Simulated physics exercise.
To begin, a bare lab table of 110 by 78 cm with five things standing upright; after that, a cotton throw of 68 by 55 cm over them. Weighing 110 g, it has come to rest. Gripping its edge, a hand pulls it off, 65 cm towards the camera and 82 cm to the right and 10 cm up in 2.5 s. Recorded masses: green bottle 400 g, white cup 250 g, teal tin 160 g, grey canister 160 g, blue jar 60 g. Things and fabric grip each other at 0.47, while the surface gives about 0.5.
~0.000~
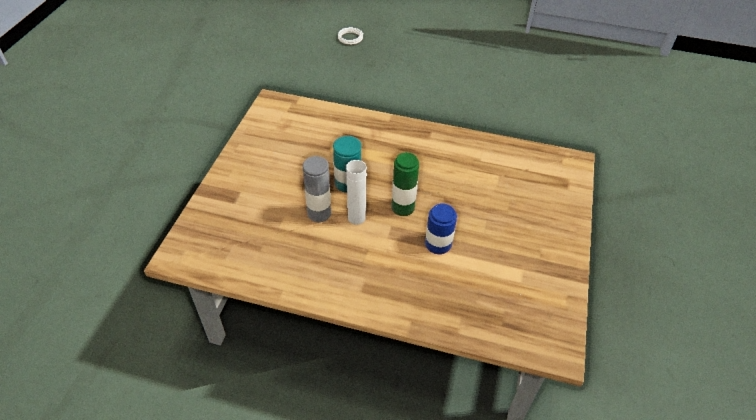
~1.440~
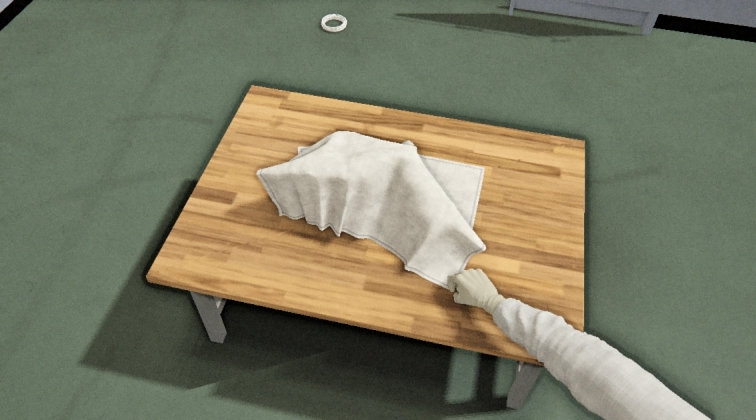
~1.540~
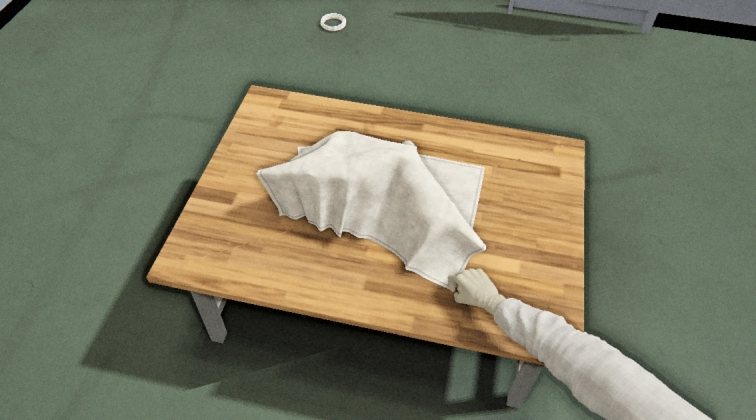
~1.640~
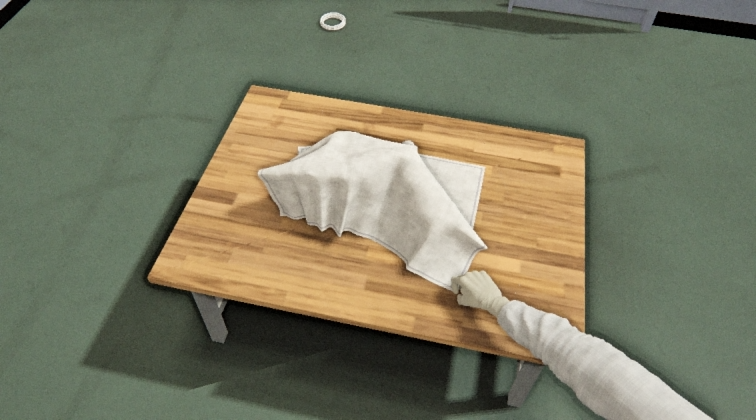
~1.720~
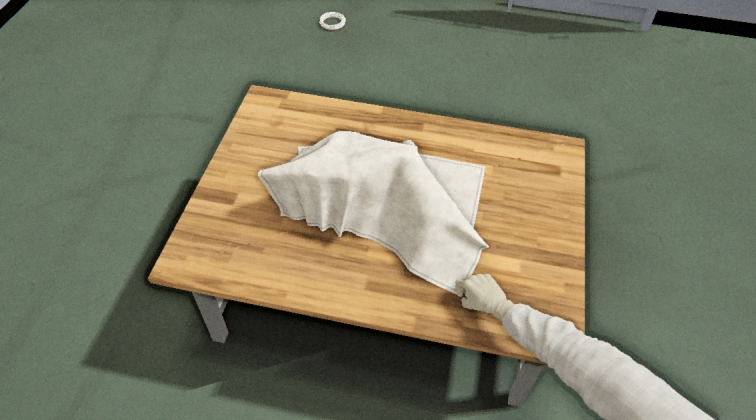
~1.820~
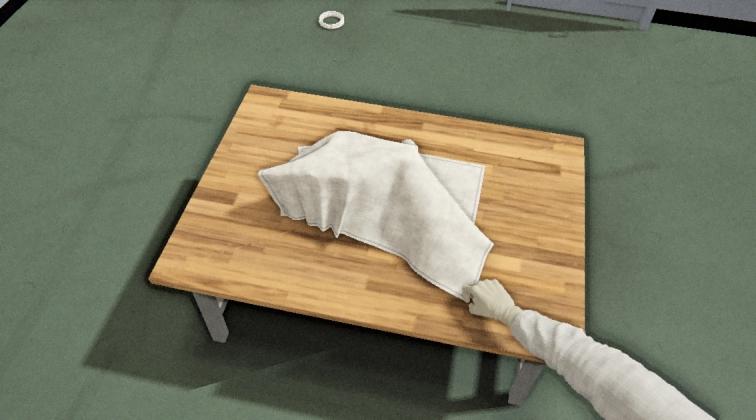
At first, a grey canister, a teal tin, a white cup, a green bottle and a blue jar stand on a wooden table. Then a pale cloth covers them, and a hand gripping its near right corner draws it slightly toward the lower right, the cloth still draped over the objects.
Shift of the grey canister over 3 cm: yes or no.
No.
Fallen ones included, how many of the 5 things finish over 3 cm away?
Total: 0.
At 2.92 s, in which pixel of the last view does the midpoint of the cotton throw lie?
The midpoint is close to pixel (543, 315).
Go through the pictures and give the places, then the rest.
The first picture shows shows, blue jar (443, 212), 13 cm tall; grey canister (315, 165), 19 cm tall; teal tin (347, 145), 15 cm tall; green bottle (407, 159), 19 cm tall; white cup (356, 167), 20 cm tall.
The second picture shows shows, cotton throw corners (280, 216) (298, 148) (485, 168); grip (453, 291).
The third picture shows shows, cotton throw corners (280, 216) (298, 148); grip (454, 291).
The fourth picture shows shows, cotton throw corners (281, 216) (298, 148); grip (457, 293).
The fifth picture shows shows, cotton throw corners (281, 216) (298, 148); grip (461, 296).
The sixth picture shows shows, cotton throw corners (281, 216) (298, 148) (485, 166); grip (468, 302).
By 2.4 s, middle of the cotton throw at (452, 205); blue jar 1 cm off its start.
By 2.9 s, middle of the cotton throw at (543, 315); green bottle 1 cm off its start, blue jar 1 cm off its start.
By 3.5 s, middle of the cotton throw at a place out of view; green bottle 1 cm off its start at (408, 155).
By 4.0 s, middle of the cotton throw at a place out of view; green bottle 1 cm off its start, blue jar 1 cm off its start.
By 4.8 s, middle of the cotton throw at a place out of view; grey canister 0 cm off its start at (314, 166), green bottle 1 cm off its start at (408, 155), blue jar 1 cm off its start at (441, 210).
